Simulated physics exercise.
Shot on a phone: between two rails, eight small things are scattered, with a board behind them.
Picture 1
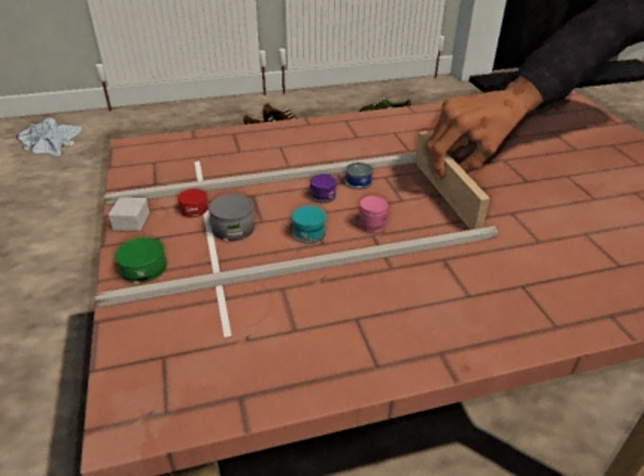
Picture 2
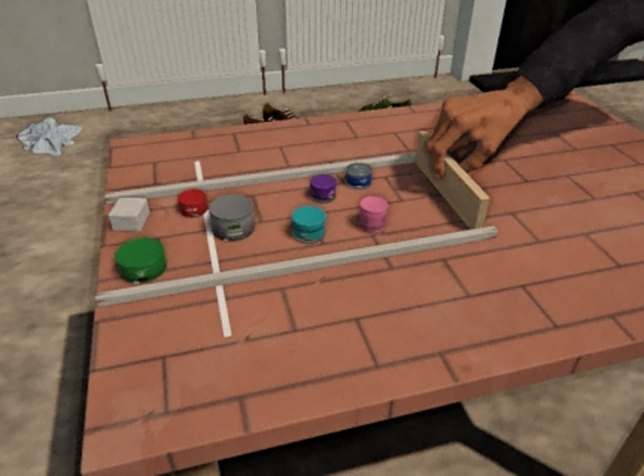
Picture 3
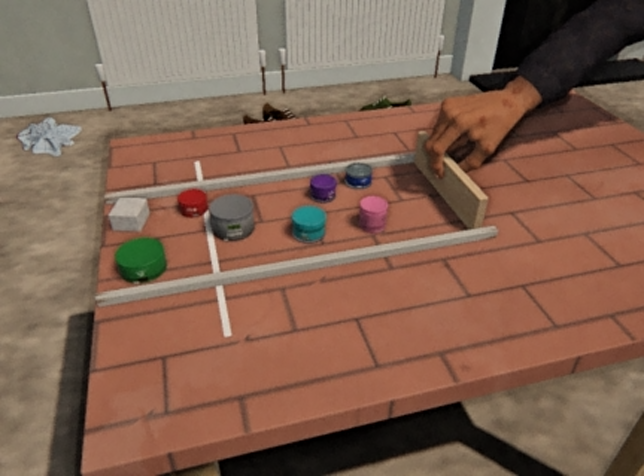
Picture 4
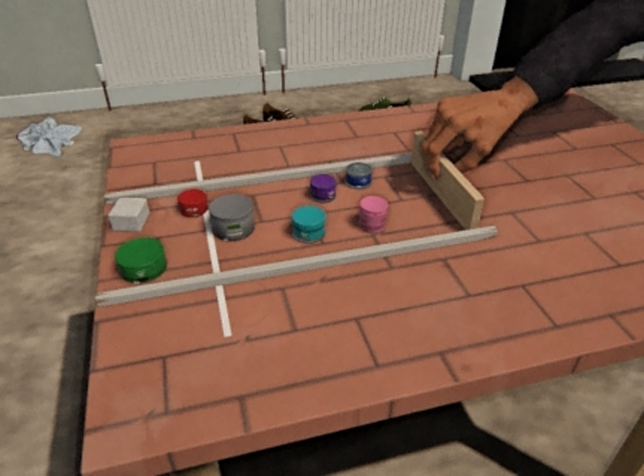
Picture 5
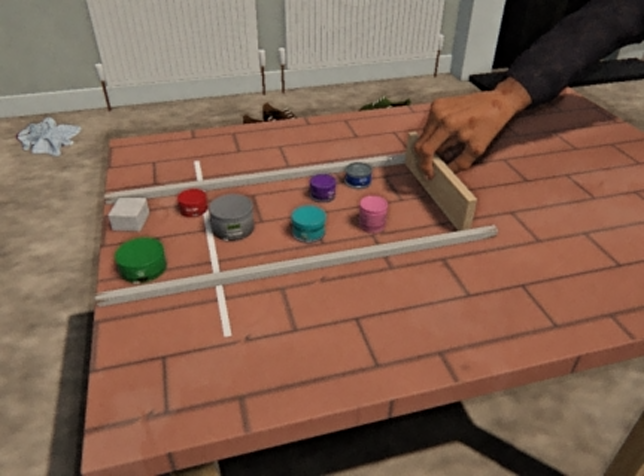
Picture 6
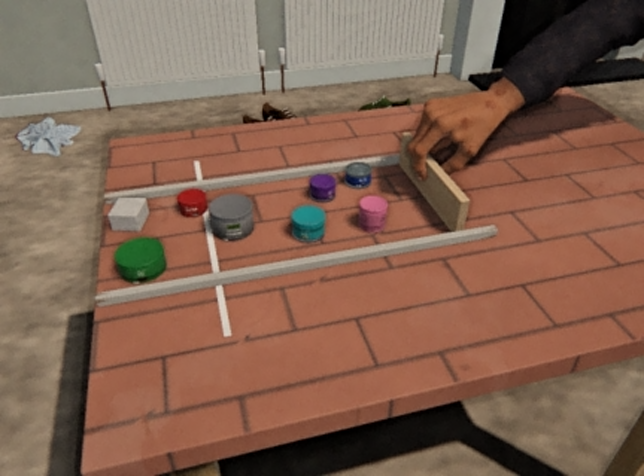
A hand gripped a wooden board at the right end of two pale rails and slid it slightly left, while the colourful tubs and the white block between the rails stayed still.
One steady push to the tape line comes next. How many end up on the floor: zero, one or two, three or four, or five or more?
Gone: Not a single one.
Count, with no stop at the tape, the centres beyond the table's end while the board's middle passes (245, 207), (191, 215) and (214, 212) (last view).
Past-the-end tally - position 1: 0, position 2: 0, position 3: 0.
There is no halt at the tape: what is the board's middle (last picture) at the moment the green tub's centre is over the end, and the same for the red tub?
First one: Around (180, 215). Other one: Around (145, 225).
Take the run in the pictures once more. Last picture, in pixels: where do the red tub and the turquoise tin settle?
You'll find the red tub at roughly (166, 209) and the turquoise tin at roughly (168, 251).
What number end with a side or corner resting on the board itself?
Looks like 3 of them, all told.
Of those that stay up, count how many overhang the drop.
As for overhanging, the count is 0.
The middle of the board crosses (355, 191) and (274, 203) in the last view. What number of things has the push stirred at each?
Respectively 3 and 5.
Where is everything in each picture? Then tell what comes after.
The first picture shows white block (130, 214); green tub (141, 260); red tub (193, 203); board (448, 179); tape (209, 231).
The second picture shows green tub (141, 260); turquoise tin (309, 225).
The third picture shows red tub (193, 203); purple pot (323, 189).
The fourth picture shows white block (130, 214); grey tub (232, 218).
The fifth picture shows green tub (141, 260); pink tub (373, 214).
The sixth picture shows white block (129, 214); green tub (141, 260); red tub (193, 203); board (430, 180); tape (209, 231).
Early on, none off yet; white block at rest near (129, 214); green tub at rest near (141, 260); red tub at rest near (193, 203).
Finally, the number that fall off is zero.
